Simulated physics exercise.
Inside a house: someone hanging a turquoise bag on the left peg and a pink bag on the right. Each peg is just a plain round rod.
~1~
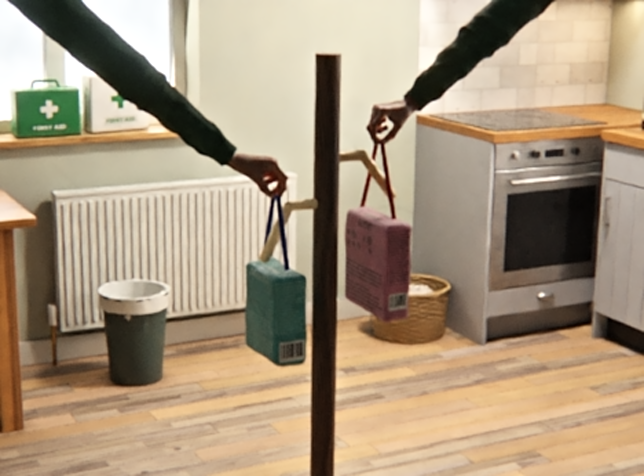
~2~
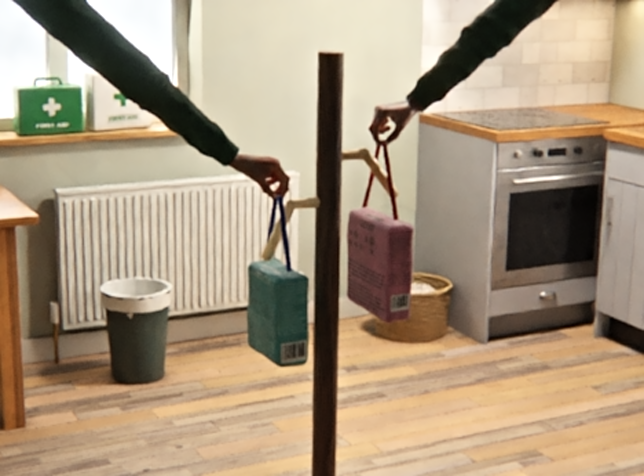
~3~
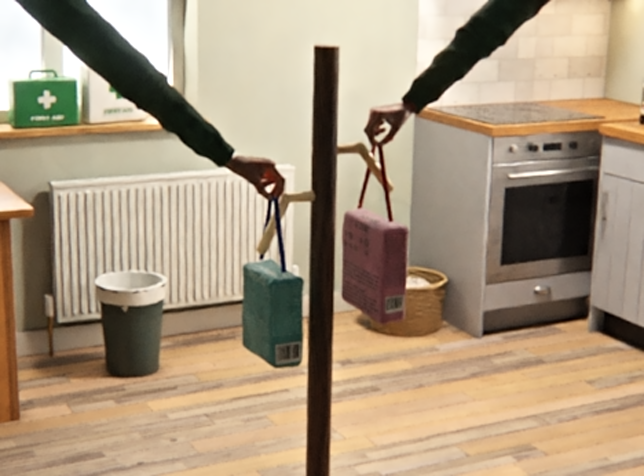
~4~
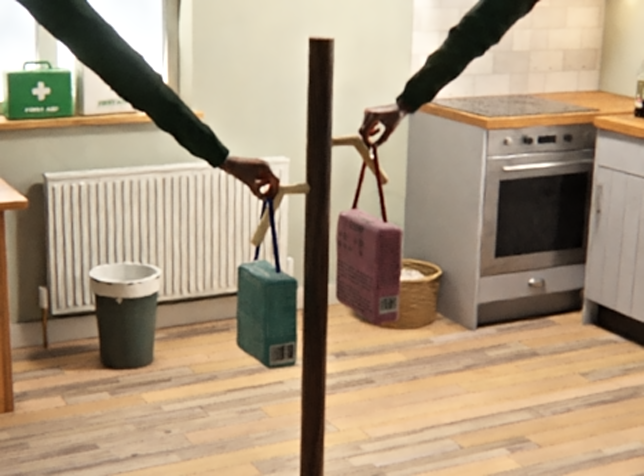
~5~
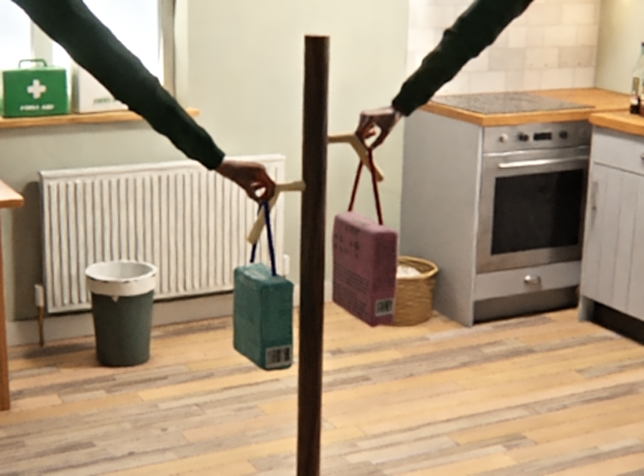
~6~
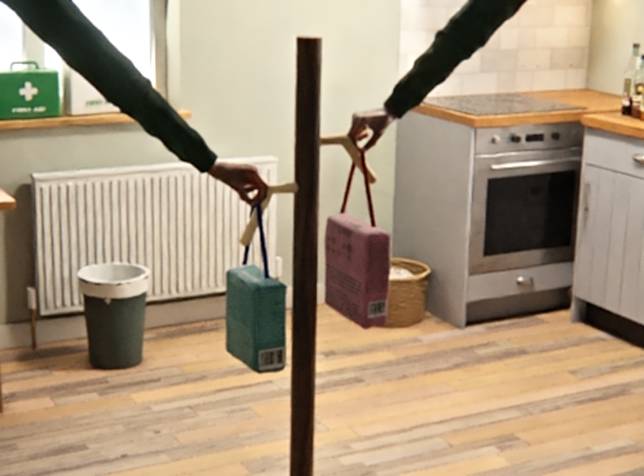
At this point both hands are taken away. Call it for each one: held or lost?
Turquoise bag - lost, pink bag - lost.
Then, 0.48 s after the last picture, turquoise bag on the floor; pink bag on the floor.
At rest, turquoise bag on the floor; pink bag on the floor. The turquoise bag comes down and the pink bag slips off its peg.
